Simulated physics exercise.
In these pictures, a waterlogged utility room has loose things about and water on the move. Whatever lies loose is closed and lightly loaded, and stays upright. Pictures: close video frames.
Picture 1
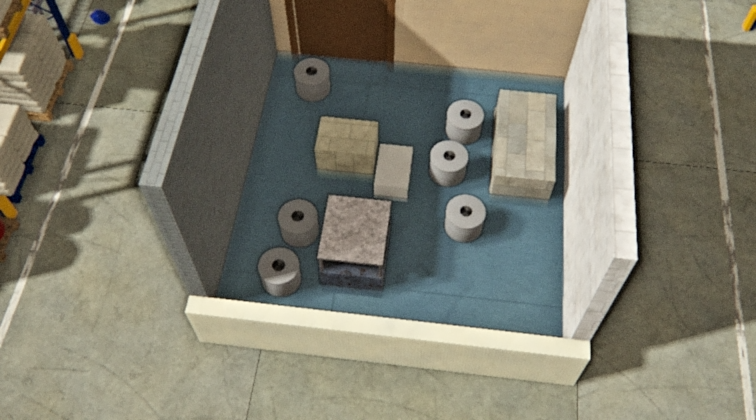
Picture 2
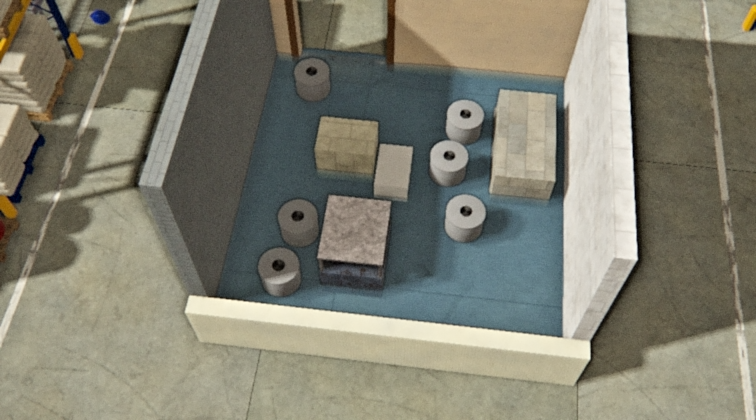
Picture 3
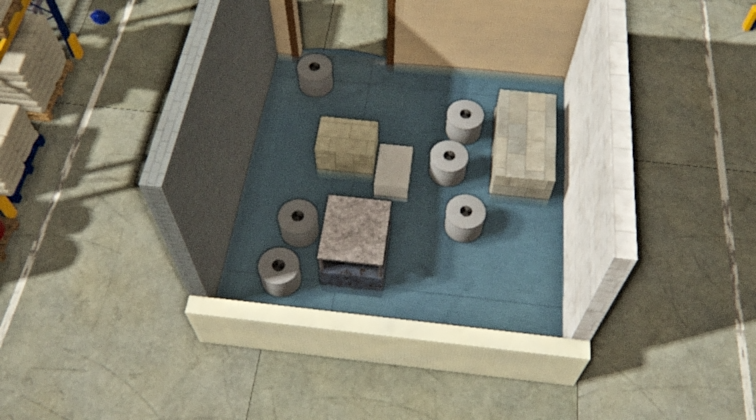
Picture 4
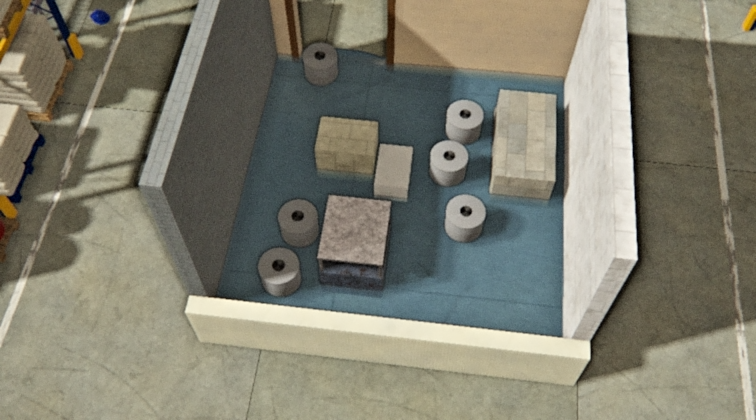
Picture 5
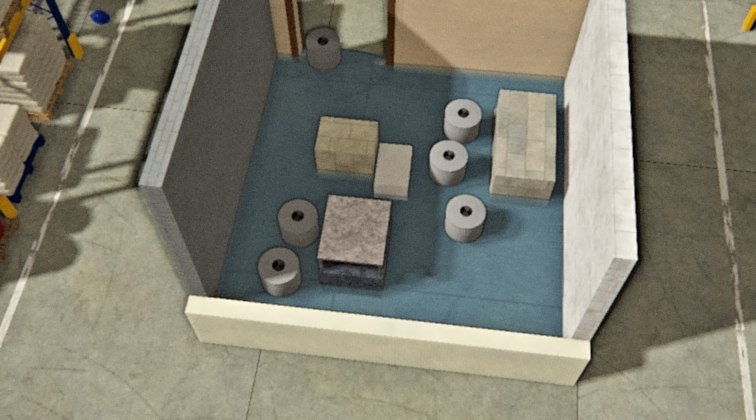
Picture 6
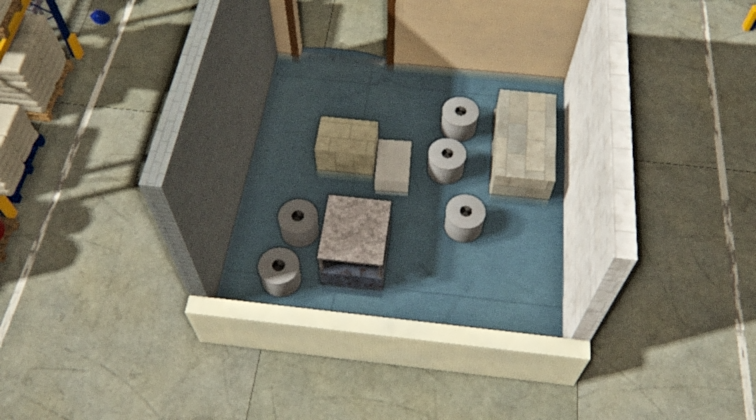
The clip shows a walled, waterlogged room holding grey cylinders and several blocks as a brown door panel at the back disappears, opening a gap. The rear-left cylinder moves out through it, and two right-hand cylinders shift slightly.
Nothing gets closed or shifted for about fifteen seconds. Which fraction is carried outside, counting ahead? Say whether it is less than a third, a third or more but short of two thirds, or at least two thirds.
The portion is going to be two thirds at the least.
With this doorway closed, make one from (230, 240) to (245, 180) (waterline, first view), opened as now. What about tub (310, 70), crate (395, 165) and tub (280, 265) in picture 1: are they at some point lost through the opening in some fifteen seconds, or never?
In the order given, it's escaped, escaped, escaped.
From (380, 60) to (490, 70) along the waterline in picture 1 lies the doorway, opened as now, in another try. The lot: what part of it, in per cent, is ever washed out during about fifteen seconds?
I'd say some 70 in a hundred.
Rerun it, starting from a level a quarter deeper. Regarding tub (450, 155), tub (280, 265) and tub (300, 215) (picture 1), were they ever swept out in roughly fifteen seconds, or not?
Item by item: Exits, retained and exits.
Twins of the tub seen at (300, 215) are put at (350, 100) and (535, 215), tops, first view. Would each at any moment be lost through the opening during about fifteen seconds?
Listed first makes it out, listed second does not escape.
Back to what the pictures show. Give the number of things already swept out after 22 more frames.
The answer here is 4.
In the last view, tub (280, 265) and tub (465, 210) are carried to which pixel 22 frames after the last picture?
About (279, 206) and (432, 118).
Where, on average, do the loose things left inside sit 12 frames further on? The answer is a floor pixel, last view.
On the floor of the last picture, roughly (362, 140).
A moment on, 1 of 7 are out; 6 afloat.
Next, 1 of 7 are out; 5 afloat.
Later, 4 of 7 are out; 3 afloat.
In the end, 5 of 7 are out; 2 afloat.
